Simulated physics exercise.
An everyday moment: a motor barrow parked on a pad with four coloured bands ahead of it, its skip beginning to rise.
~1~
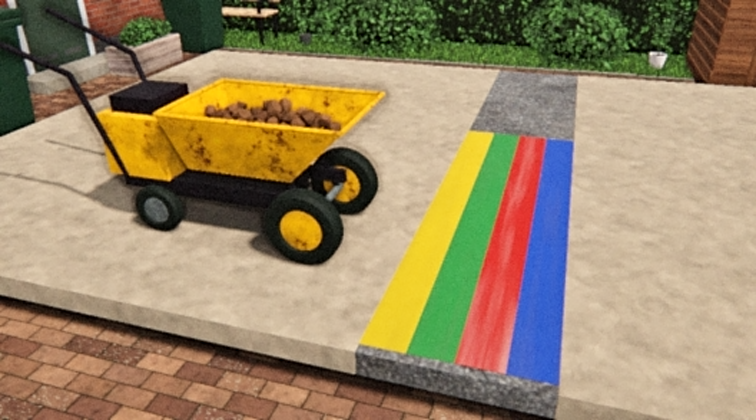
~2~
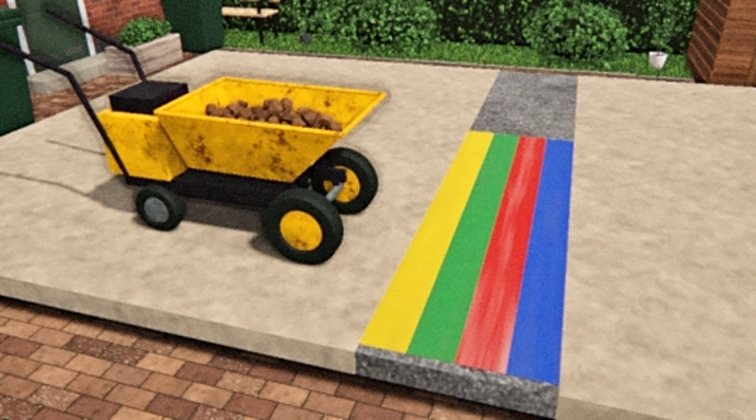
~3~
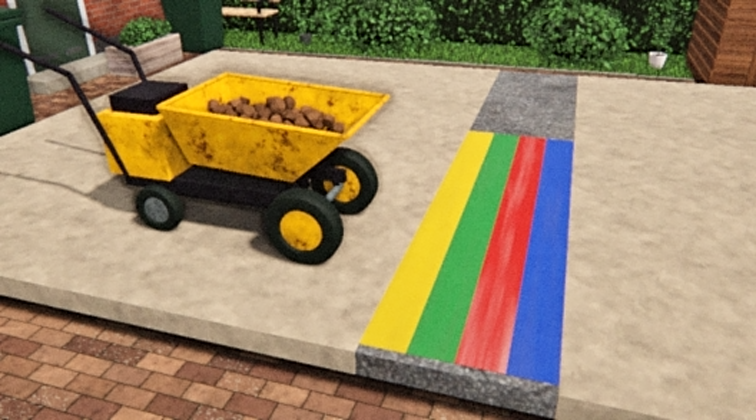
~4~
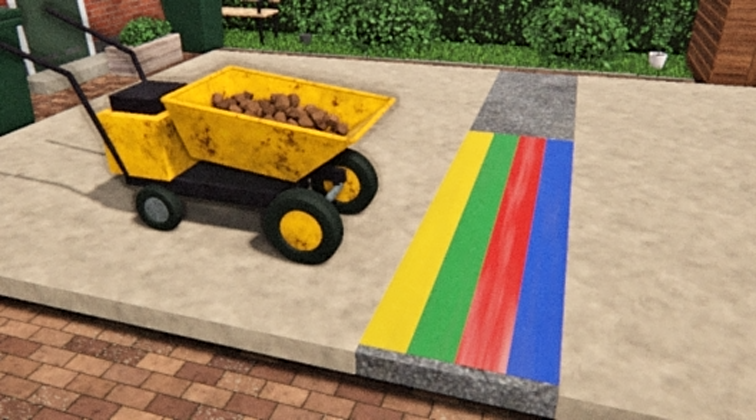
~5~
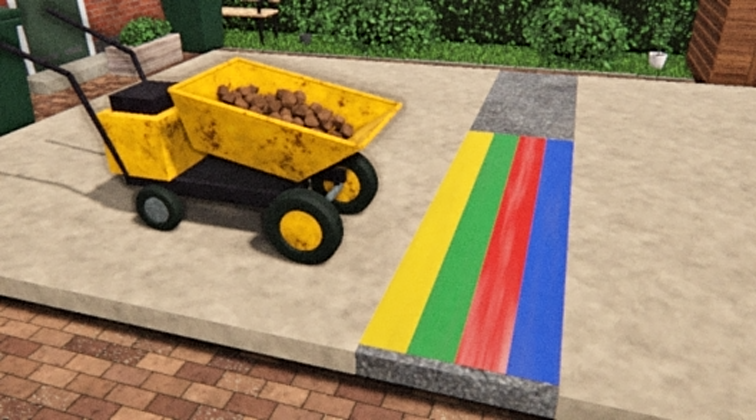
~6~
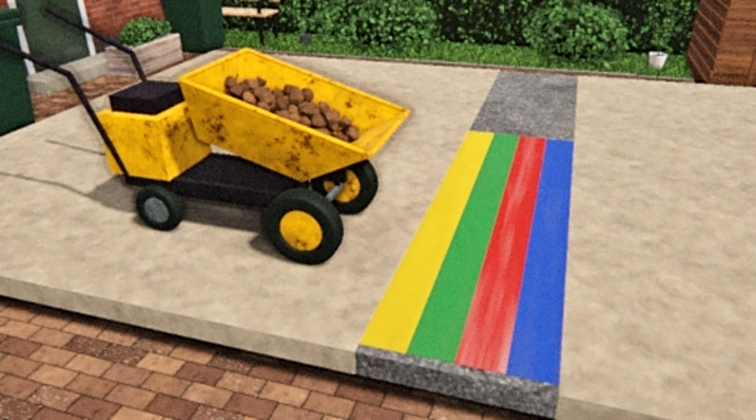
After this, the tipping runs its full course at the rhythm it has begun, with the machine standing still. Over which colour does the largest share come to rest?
The green strip carries the most.
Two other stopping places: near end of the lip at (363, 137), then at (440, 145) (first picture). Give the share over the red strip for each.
About 30 and 0 per cent.
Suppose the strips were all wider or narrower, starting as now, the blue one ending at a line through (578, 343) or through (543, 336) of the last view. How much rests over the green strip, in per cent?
About 30 and 30 per cent.
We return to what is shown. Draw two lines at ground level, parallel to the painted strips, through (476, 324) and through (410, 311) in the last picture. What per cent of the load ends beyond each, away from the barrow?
About 40 and 80 per cent.
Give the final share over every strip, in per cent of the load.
In per cent, yellow strip 5, green strip 30, red strip 20 and blue strip 15.
Soon, skip tipped steeply; all in the skip.
A while on, skip tipped right over; about two thirds in the skip; a small part over the yellow strip; about a quarter over the green strip; a stray few over the red strip.
Towards the end, skip tipped right over; a small part in the skip; a small part over the yellow strip; about a third over the green strip; about a quarter over the red strip; a small part over the blue strip; a small part off the paint.
Finally, skip tipped right over; a small part in the skip; a small part over the yellow strip; about a third over the green strip; about a quarter over the red strip; a small part over the blue strip; a small part off the paint.
